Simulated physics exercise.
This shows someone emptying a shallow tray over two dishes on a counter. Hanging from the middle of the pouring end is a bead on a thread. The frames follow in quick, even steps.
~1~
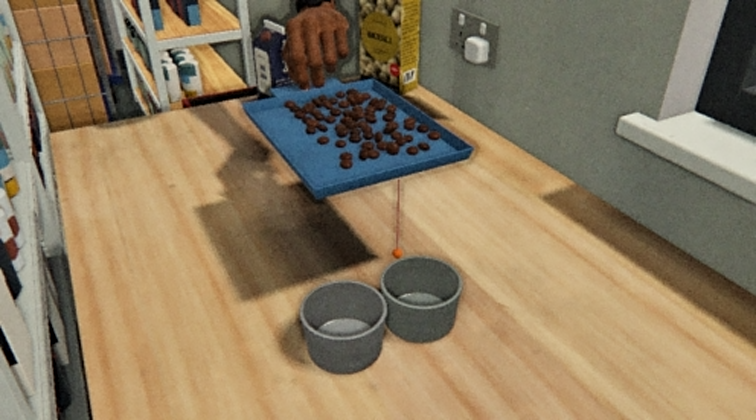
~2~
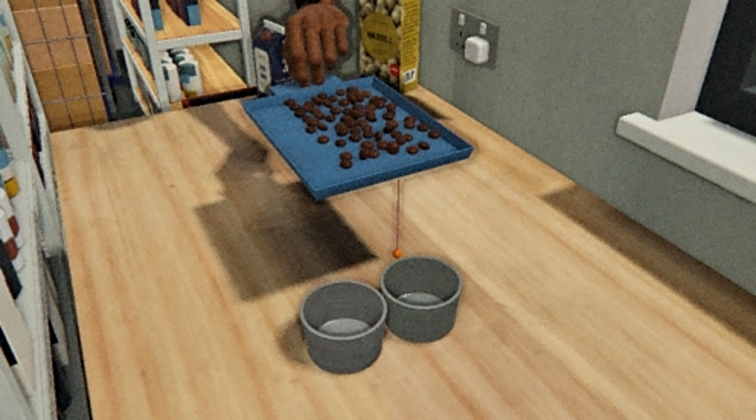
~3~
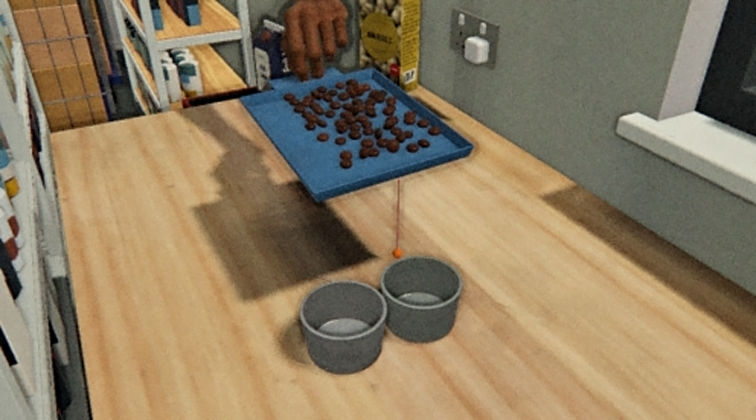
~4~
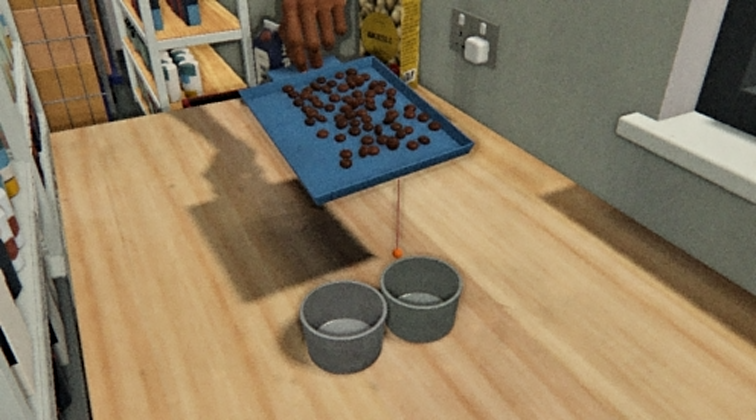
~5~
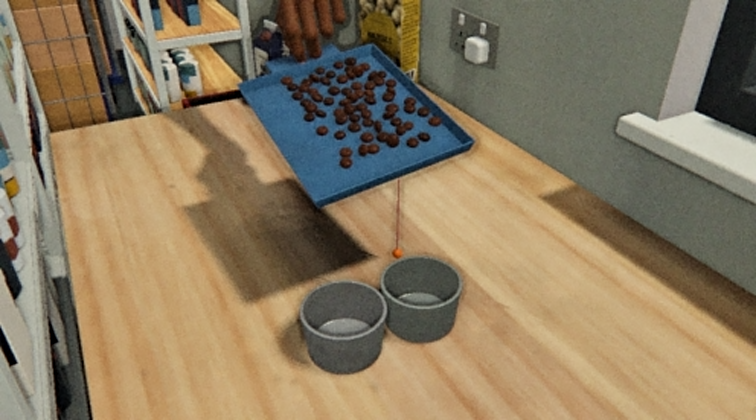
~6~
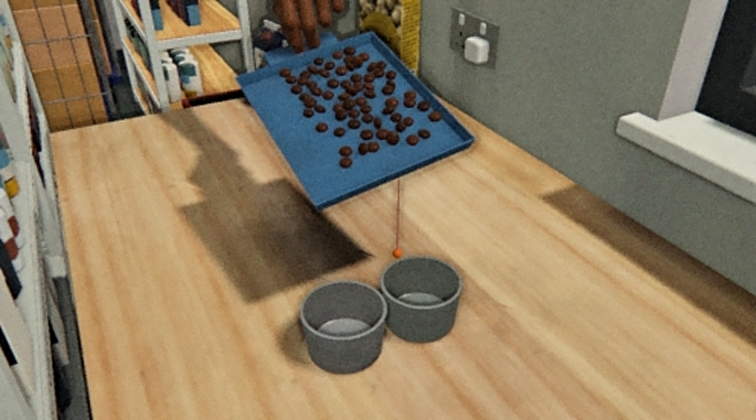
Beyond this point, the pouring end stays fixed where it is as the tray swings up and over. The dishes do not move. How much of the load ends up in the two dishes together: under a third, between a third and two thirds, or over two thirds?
Counting both dishes, they collect a third to two thirds of the pieces.
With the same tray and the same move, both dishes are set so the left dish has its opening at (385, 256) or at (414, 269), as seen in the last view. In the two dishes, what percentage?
Roughly 0 % and 0 %.
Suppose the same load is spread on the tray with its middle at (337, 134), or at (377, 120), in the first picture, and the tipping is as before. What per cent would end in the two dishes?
In order, 50 % then 50 %.
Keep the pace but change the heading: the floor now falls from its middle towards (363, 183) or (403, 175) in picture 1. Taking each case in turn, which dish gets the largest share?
So the first heading gives the leftward dish, the second gives the rightward dish.
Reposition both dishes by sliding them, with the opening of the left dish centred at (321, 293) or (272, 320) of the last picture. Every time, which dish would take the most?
The one on the left side first, then the one on the right side.
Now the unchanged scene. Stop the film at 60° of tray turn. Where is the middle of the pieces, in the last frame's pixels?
Mark it at roughly (333, 184) in the final frame.
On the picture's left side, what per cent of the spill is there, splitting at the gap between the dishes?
Roughly 90 in a hundred.
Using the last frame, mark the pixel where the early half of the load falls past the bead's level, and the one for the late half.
The early half goes through (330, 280), the late half through (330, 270).
Just after the last frame, tray tipped steeply; the larger part on the tray; just a few in the left dish; about a tenth in the air.
A moment on, tray tipped right over; about a tenth on the tray; roughly half in the left dish; just a few in the right dish; roughly a quarter outside both; about a tenth in the air.
Further on, tray tipped past a quarter turn; roughly half in the left dish; just a few in the right dish; roughly half outside both.
When it is over, tray tipped past a quarter turn; roughly half in the left dish; just a few in the right dish; roughly half outside both.
